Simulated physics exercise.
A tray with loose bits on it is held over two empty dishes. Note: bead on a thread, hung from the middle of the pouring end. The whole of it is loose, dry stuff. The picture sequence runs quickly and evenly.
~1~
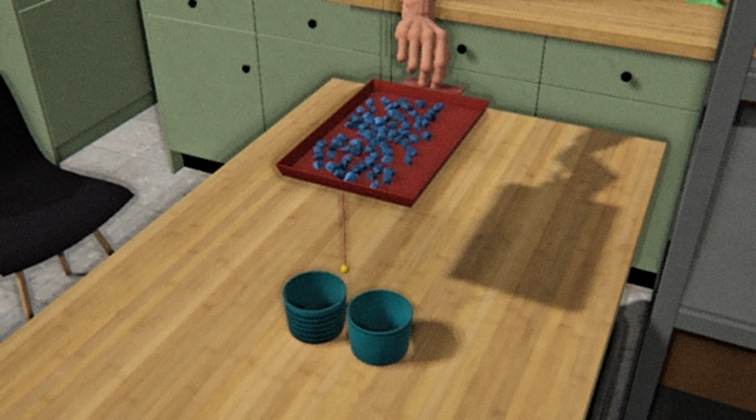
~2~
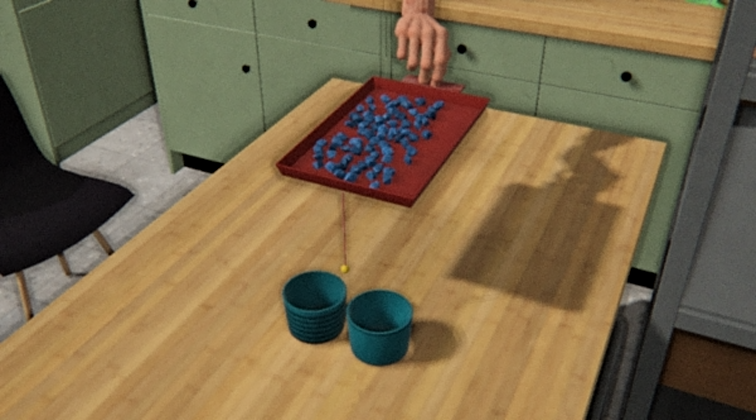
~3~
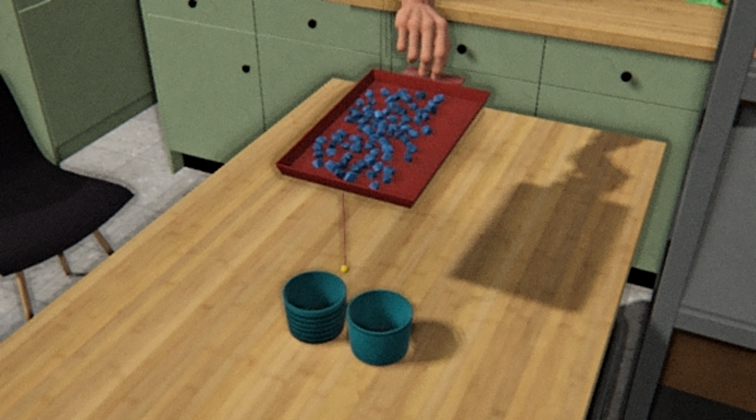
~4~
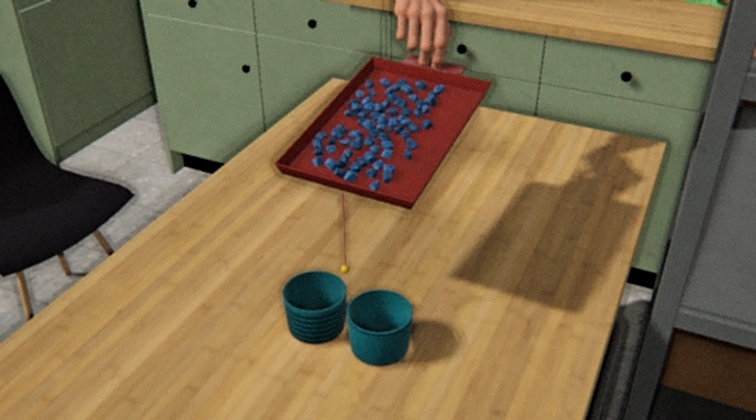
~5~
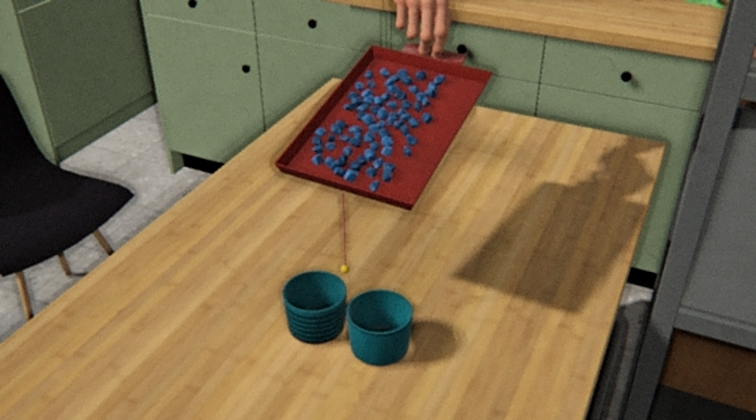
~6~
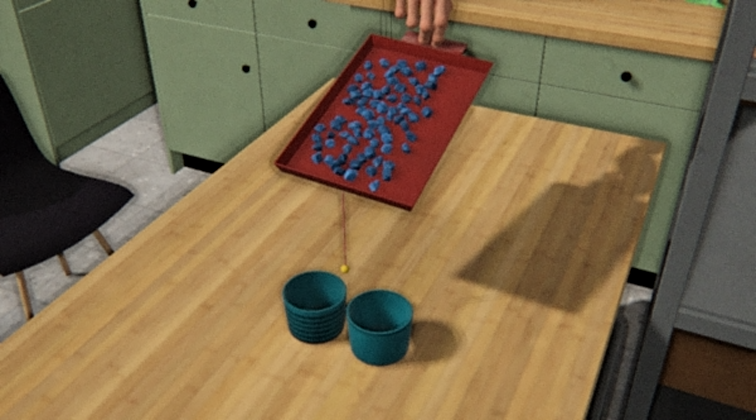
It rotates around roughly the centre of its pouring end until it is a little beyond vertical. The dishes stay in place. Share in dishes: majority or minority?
Majority.
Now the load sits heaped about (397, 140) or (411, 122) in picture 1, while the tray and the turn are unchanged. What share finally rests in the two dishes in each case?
In order, about 80 and 70 in a hundred.
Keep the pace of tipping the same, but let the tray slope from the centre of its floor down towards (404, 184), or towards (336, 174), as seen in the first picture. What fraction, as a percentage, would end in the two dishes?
About 50 and 40 percent.
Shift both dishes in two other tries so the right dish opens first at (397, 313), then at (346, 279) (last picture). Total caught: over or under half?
The bulk of it and then Short of half.
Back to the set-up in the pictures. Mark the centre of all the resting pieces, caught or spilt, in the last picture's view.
(375, 341).
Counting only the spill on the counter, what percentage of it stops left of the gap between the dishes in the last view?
It works out at some 50 percent.
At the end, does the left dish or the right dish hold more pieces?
Simple - it is the one placed right.
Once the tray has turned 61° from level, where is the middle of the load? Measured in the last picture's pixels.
In the last view, the load is centred near (366, 179).
Shortly afterwards, tray tipped steeply; all but a few on the tray; a little in the air.
Next, tray tipped past a quarter turn; near a quarter on the tray; near a third in the right dish; a little in the left dish; a little outside both; near a quarter in the air.
Some moments later, tray tipped past a quarter turn; near two thirds in the right dish; near a quarter in the left dish; near a quarter outside both.
In the end, tray tipped past a quarter turn; near two thirds in the right dish; near a quarter in the left dish; near a quarter outside both.
